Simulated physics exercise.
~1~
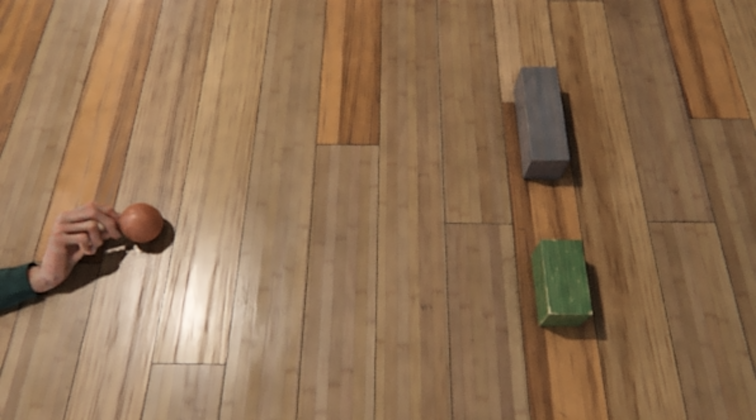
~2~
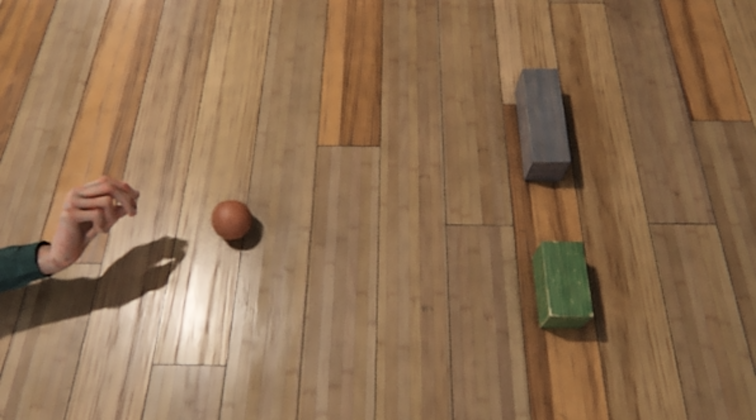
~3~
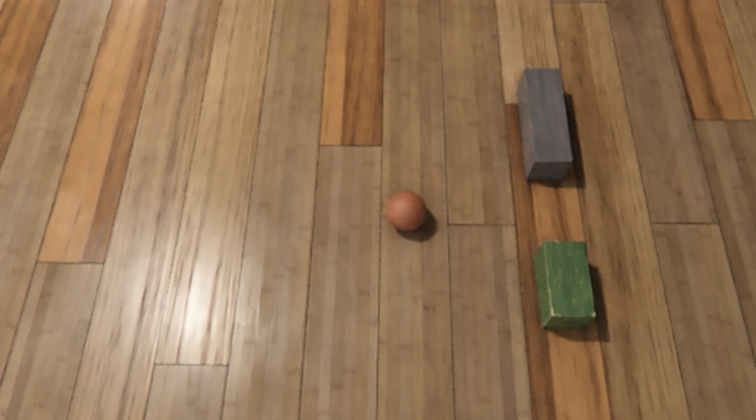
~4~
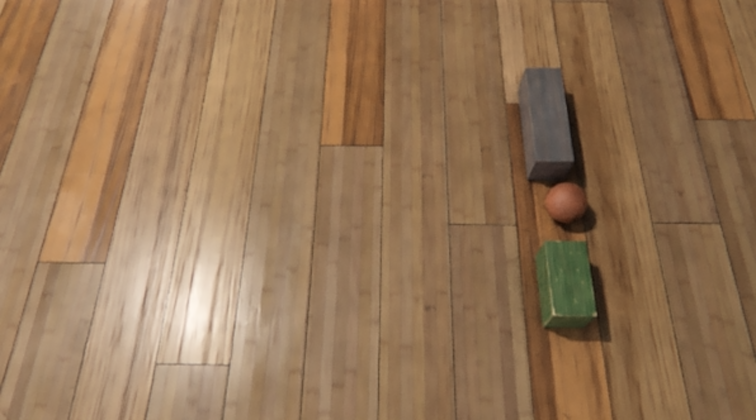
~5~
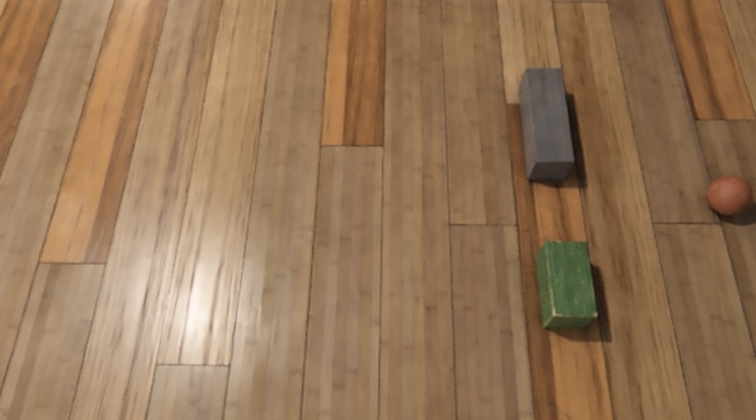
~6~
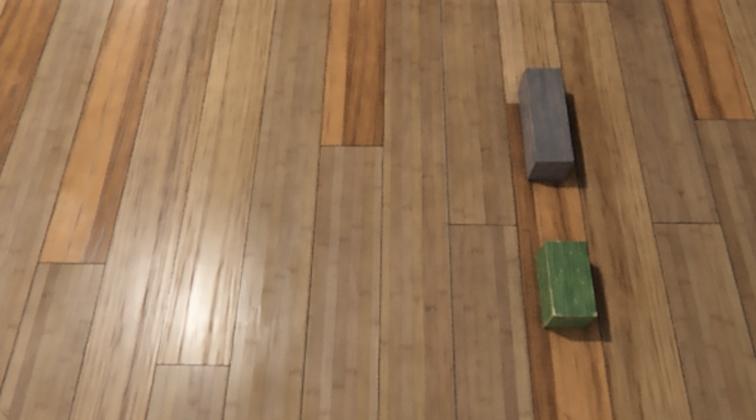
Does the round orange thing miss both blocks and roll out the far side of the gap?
Yes, it rolls through the gap between the grey and green blocks and carries on to the right, while both blocks stay where they are.
